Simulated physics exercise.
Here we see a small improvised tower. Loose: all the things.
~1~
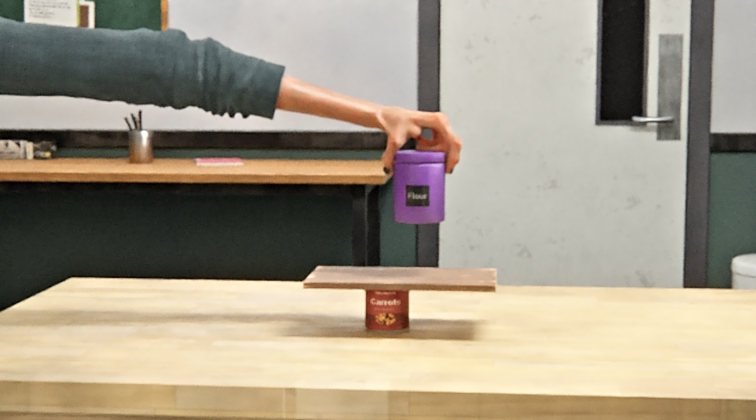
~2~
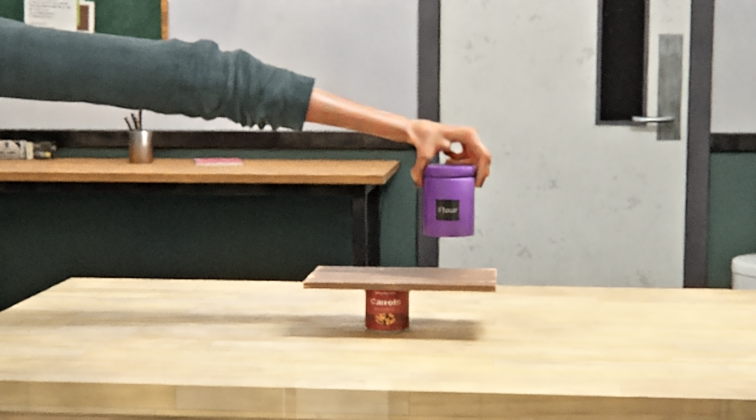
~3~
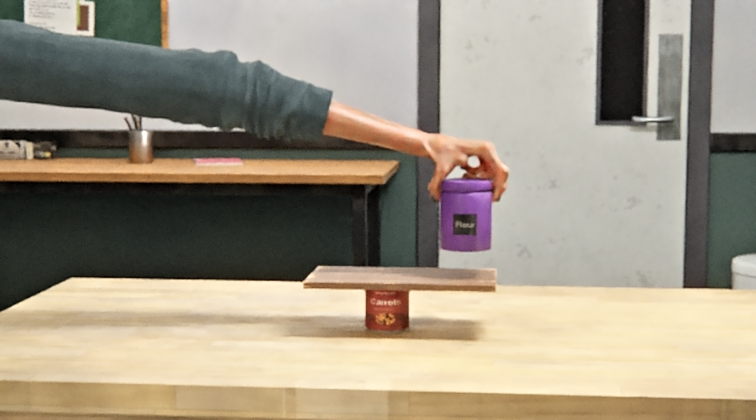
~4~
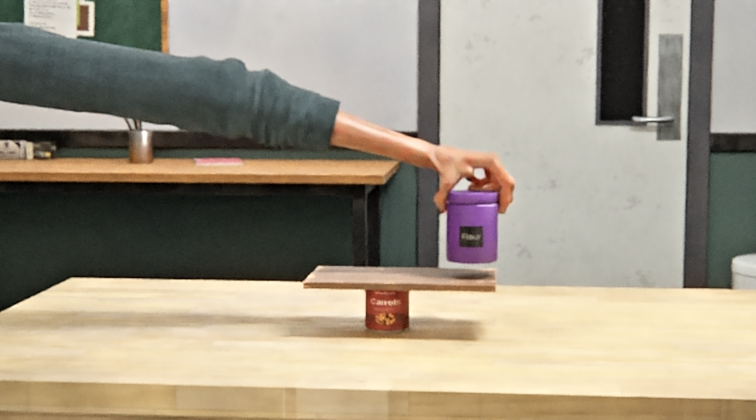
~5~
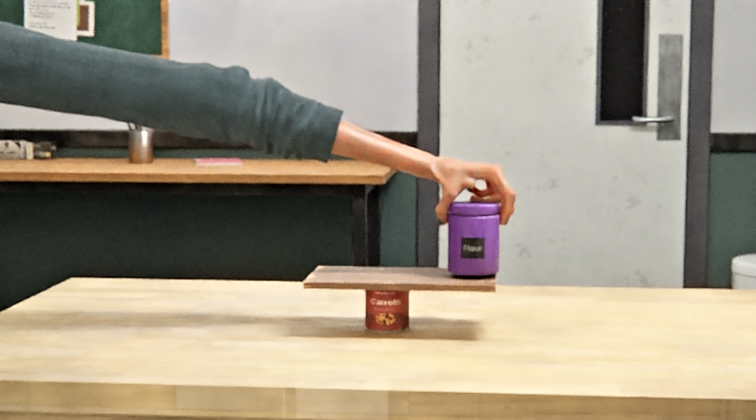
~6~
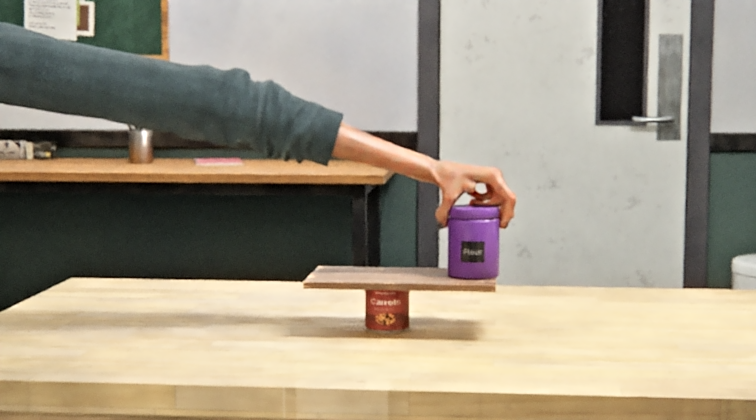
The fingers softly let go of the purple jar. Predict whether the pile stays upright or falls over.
Prediction: It falls over.
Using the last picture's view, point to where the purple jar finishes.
Around (525, 310).
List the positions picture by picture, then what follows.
On its way; purple jar (419, 186); red tin (387, 305), in the first picture.
On its way; purple jar (449, 200); red tin (387, 305), in the second picture.
On its way; purple jar (466, 214); red tin (387, 305), in the third picture.
On its way; purple jar (472, 226); red tin (387, 305), in the fourth picture.
On its way; purple jar (474, 237); red tin (387, 305), in the fifth picture.
In place under the hand; purple jar (474, 241); red tin (387, 305), in the sixth picture.
Then, 0.20 s past the last view, purple jar now fallen; brown board rocked 20° from its first pose.
Then, 0.30 s past the last view, brown board rocked 37° from its first pose.
Then, 0.40 s past the last view, brown board rocked 27° from its first pose.
Then, 1.50 s past the last view, nothing new.
Finally, fallen, purple jar; the other 2 still in place. Final places as the last picture's camera would see them, purple jar near (525, 310). The stack comes apart.
